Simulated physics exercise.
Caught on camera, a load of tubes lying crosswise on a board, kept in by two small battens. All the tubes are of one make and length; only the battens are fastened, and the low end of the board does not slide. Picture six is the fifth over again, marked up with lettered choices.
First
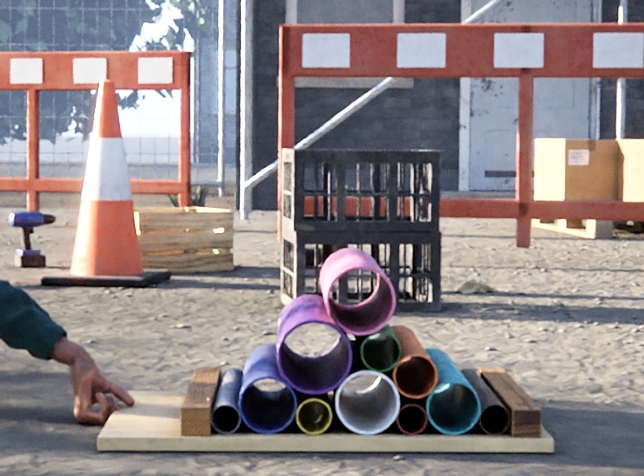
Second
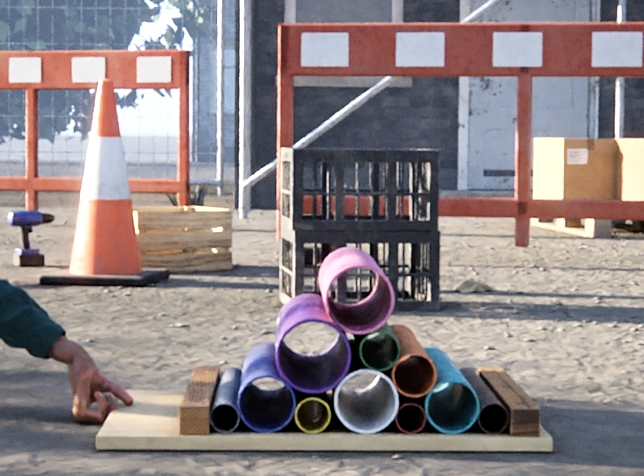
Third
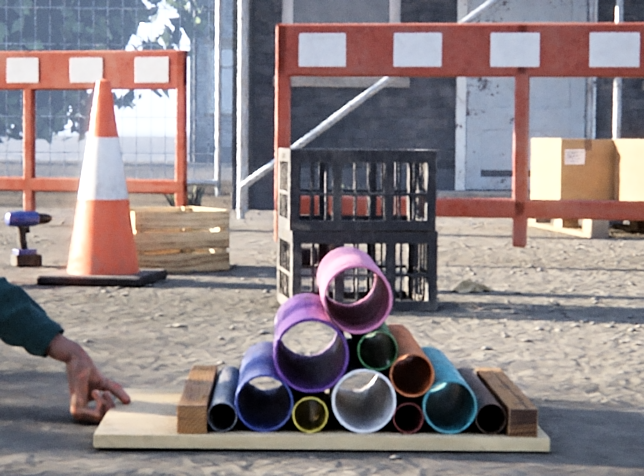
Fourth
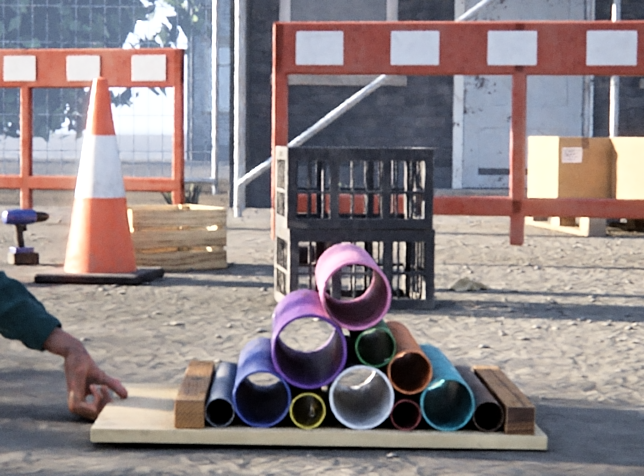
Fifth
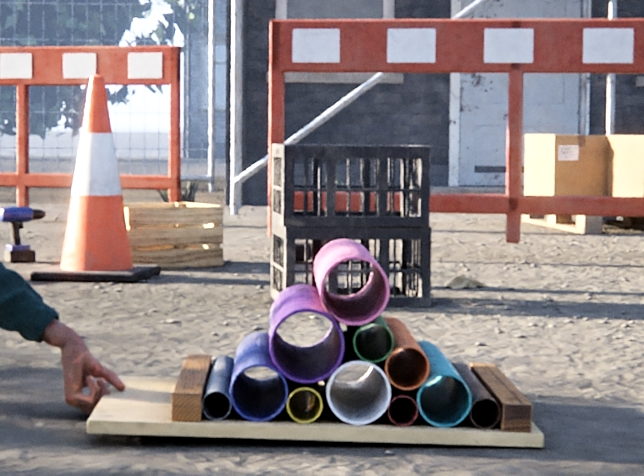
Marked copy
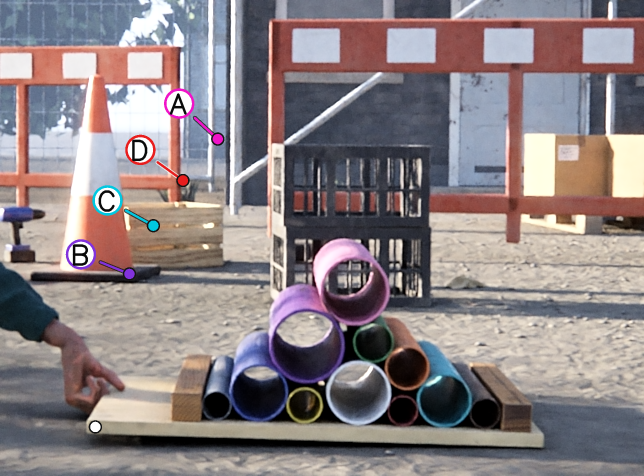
Hand slightly raising the left end of a board carrying stacked colourful tubes between two wooden battens, near a traffic cone.
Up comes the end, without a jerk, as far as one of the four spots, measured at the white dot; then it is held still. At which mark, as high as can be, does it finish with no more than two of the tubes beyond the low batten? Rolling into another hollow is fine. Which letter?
The answer is mark A.
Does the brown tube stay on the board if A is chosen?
Yes, with A.
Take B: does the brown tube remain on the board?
Yes, with B.
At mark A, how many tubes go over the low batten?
With A, one.
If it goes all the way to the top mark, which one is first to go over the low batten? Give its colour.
The pink one.
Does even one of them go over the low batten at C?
At C: Yes.
On the copy, A at (218, 139); B at (129, 274); C at (154, 226); D at (183, 180); the white dot at (96, 427).
On A. First, board at 21°.
Then, board at 41°.
Finally, board at 42°, one over the low batten (pink).
By contrast, B one over the low batten (pink); C one over the low batten (pink); D one over the low batten (pink).
